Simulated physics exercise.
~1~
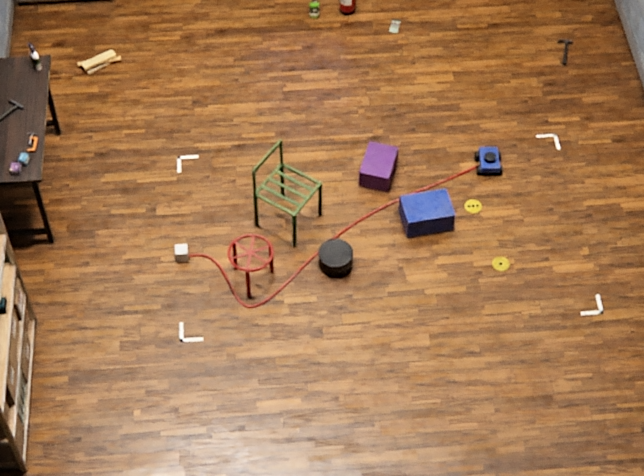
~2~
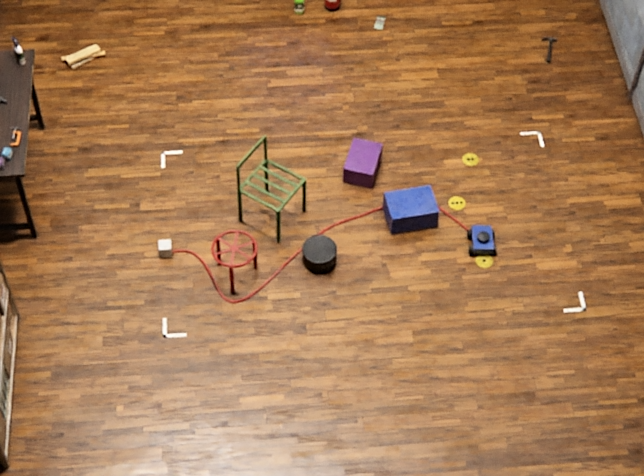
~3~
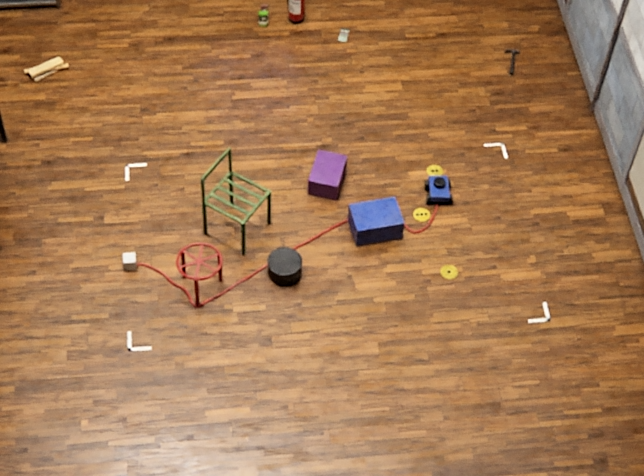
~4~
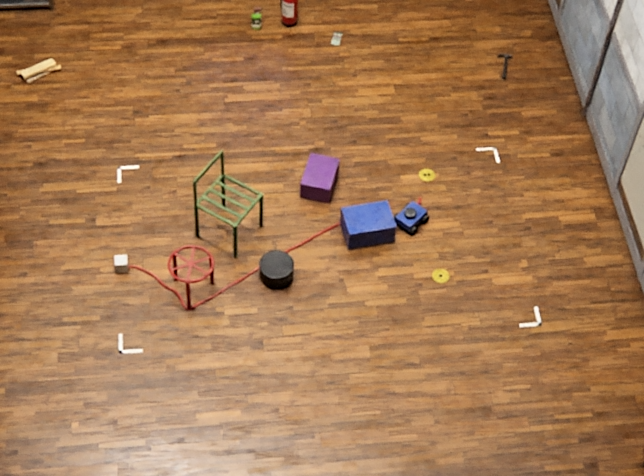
A green chair, a red stool, crates and a black bin stood on a wooden floor while a small blue cart trailing a red cord moved down, then back up, and finally stopped beside the blue crate, with everything else left in place.
